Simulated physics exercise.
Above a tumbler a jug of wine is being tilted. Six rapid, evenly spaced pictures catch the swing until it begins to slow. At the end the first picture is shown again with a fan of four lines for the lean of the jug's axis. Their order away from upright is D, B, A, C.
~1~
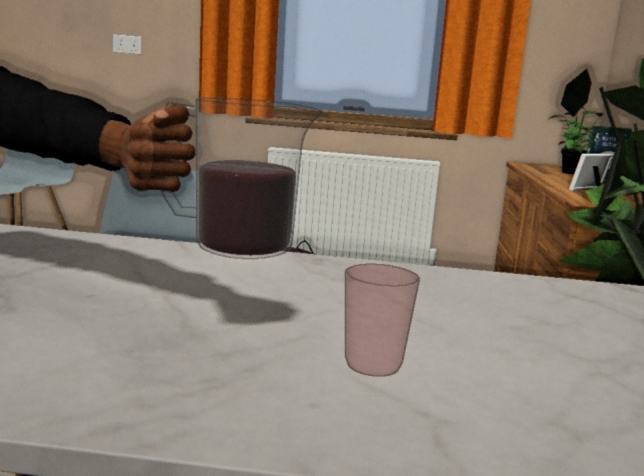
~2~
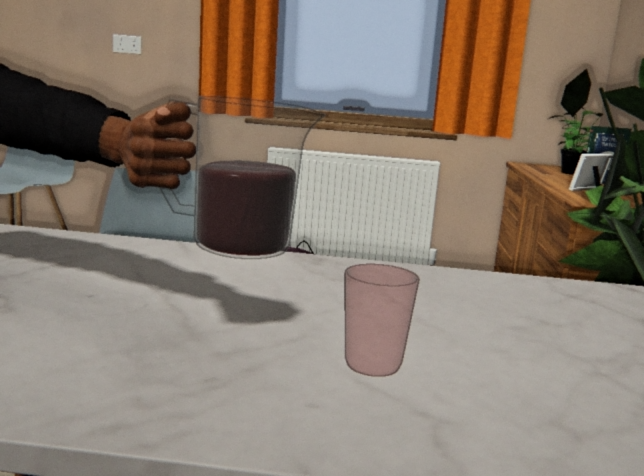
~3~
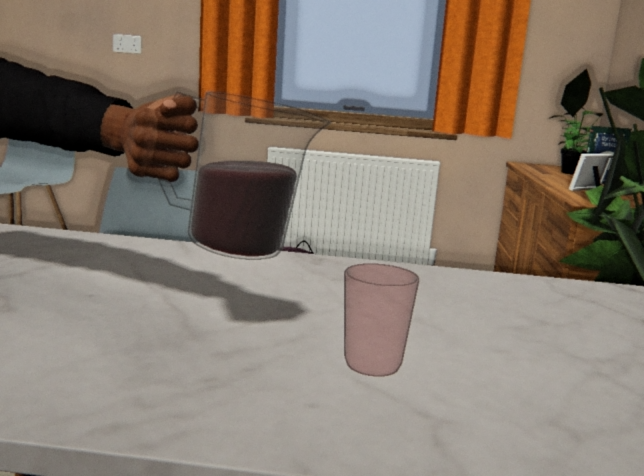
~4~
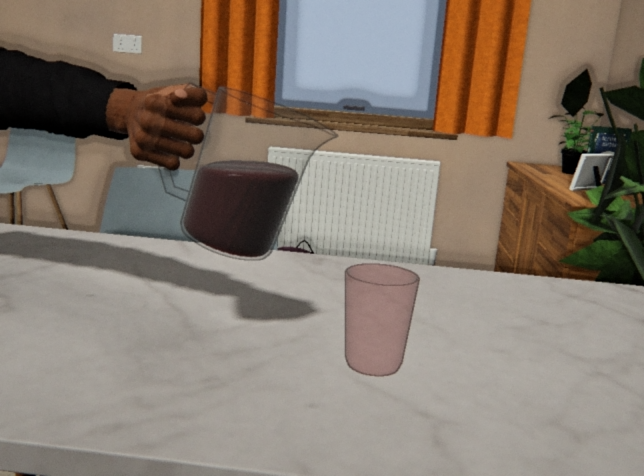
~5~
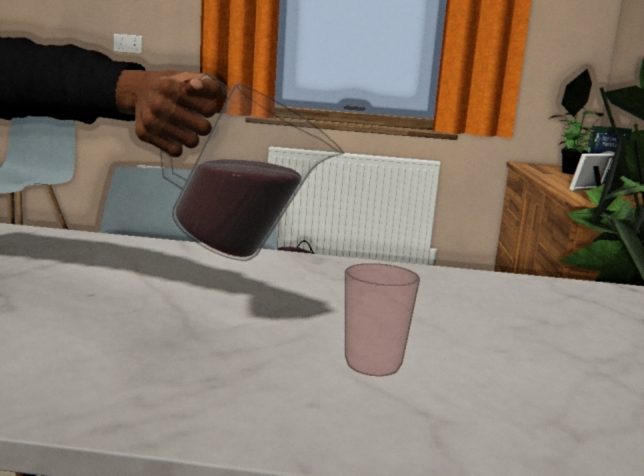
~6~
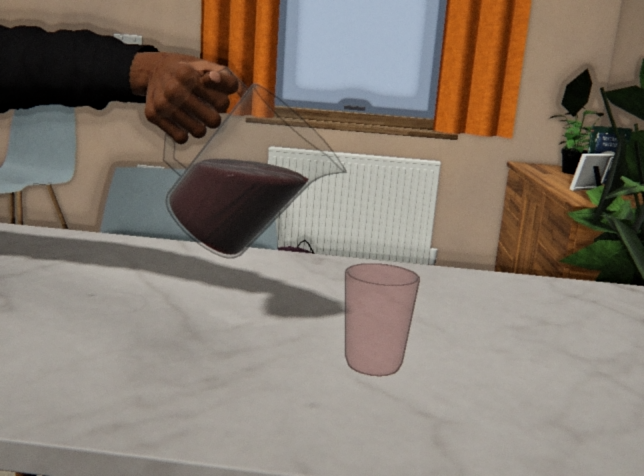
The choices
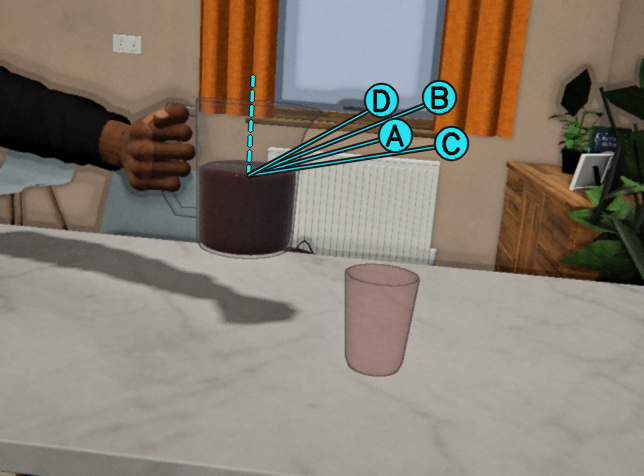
A dark-sleeved arm reaches in from the left, its hand gripping a clear jug of dark red wine above a pale marble counter, seen from a still, slightly raised view. A pinkish, see-through tumbler stands to the right, before orange curtains, a white radiator and a wooden cabinet with plants. The jug starts upright, then tilts steadily rightward, wine shifting towards its lip, none leaving.
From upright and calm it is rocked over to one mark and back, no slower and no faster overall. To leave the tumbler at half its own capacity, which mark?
Line A does it best.
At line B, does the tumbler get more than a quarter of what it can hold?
Yes.
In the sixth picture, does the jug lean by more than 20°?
Yes.
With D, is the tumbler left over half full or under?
Under half.
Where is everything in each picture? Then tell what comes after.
The first picture shows upright, lip at (322, 111); rim of the tumbler round (382, 274); nothing has left yet.
The second picture shows upright, lip at (324, 114); nothing has left yet.
The third picture shows tipped about 7°, lip at (329, 122); nothing has left yet.
The fourth picture shows tipped about 16°, lip at (337, 135); nothing has left yet.
The fifth picture shows tipped about 26°, lip at (343, 152); nothing has left yet.
The sixth picture shows tipped about 37°, lip at (345, 171); nothing has left yet.
In cyan, A at (379, 140); B at (424, 105); C at (434, 147); D at (367, 111).
Choosing A, the tumbler ends with about 53 % of what it can hold.
Choosing B, the tumbler ends with about 32 % of what it can hold.
Choosing C, the tumbler ends with about 75 % of what it can hold.
Choosing D, the tumbler ends with about 15 % of what it can hold.
